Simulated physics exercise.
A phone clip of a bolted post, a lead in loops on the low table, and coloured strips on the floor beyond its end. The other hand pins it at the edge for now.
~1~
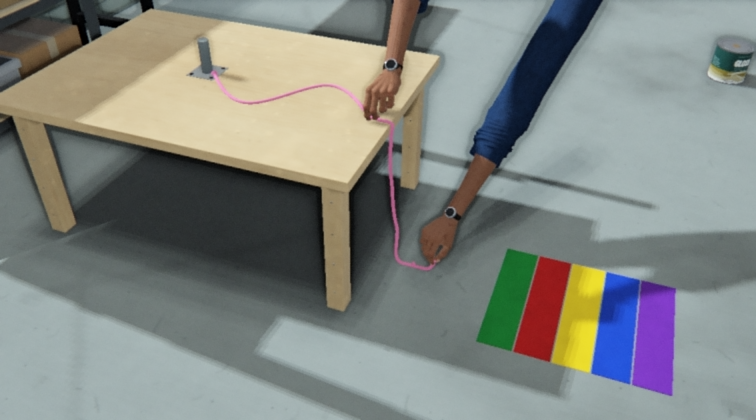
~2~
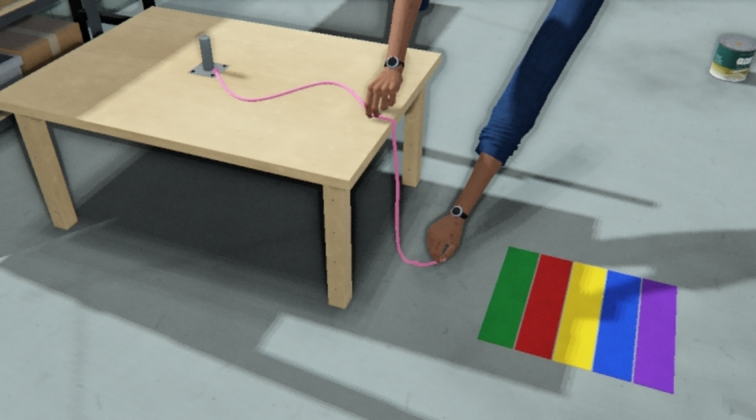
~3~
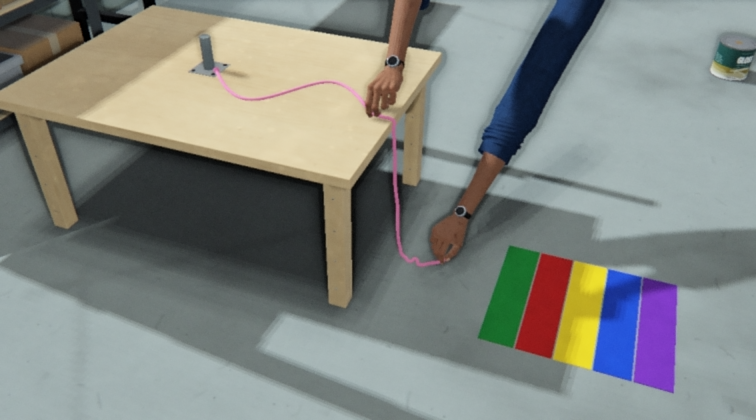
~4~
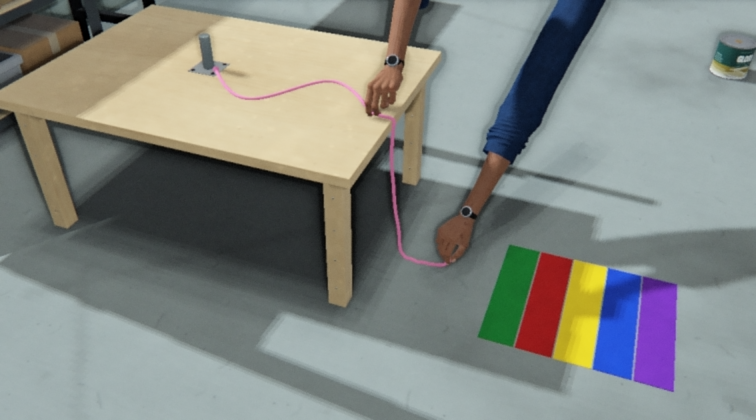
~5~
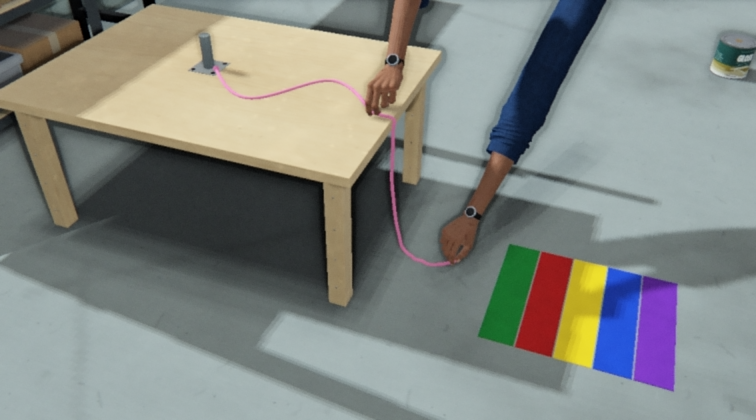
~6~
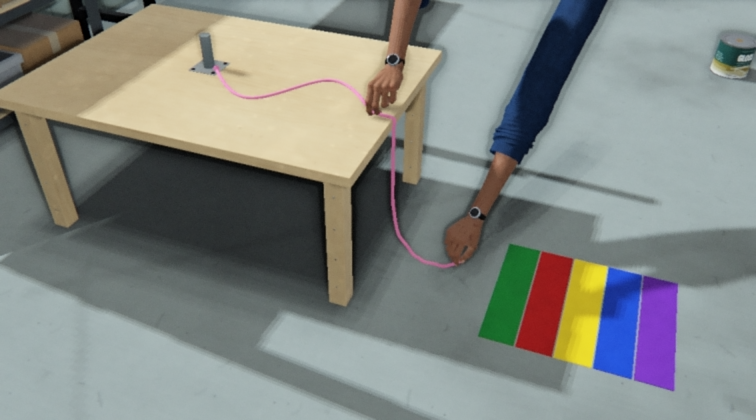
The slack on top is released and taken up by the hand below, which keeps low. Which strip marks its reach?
The blue one.
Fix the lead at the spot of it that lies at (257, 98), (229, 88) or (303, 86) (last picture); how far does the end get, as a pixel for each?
The places are (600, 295), (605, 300) and (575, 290).
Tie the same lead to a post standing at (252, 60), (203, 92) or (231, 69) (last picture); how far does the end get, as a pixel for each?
The places are (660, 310), (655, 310) and (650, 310).
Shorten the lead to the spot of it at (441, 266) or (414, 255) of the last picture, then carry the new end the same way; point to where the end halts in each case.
In that order: (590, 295) and (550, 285).
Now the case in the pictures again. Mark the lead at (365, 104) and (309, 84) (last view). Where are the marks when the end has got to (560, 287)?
At (402, 132), then (330, 103).
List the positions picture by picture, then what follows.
End (434, 261); green (500, 327); red (536, 337); yellow (574, 347); blue (613, 358); purple (653, 369), in the first picture.
End (441, 260); lead through (223, 84) (278, 96) (347, 89) (388, 120) (397, 188) (399, 246), in the second picture.
End (444, 260), in the third picture.
End (451, 261); lead through (223, 83) (278, 94) (348, 87) (388, 118) (393, 185) (400, 245), in the fourth picture.
End (455, 261), in the fifth picture.
End (459, 262); lead through (224, 82) (278, 93) (348, 86) (389, 117) (393, 184) (405, 244), in the sixth picture.
Soon after, end near (560, 287); over red.
Then, end near (601, 298); over yellow.
At full stretch, end near (625, 304); over blue. It halts on the blue strip.
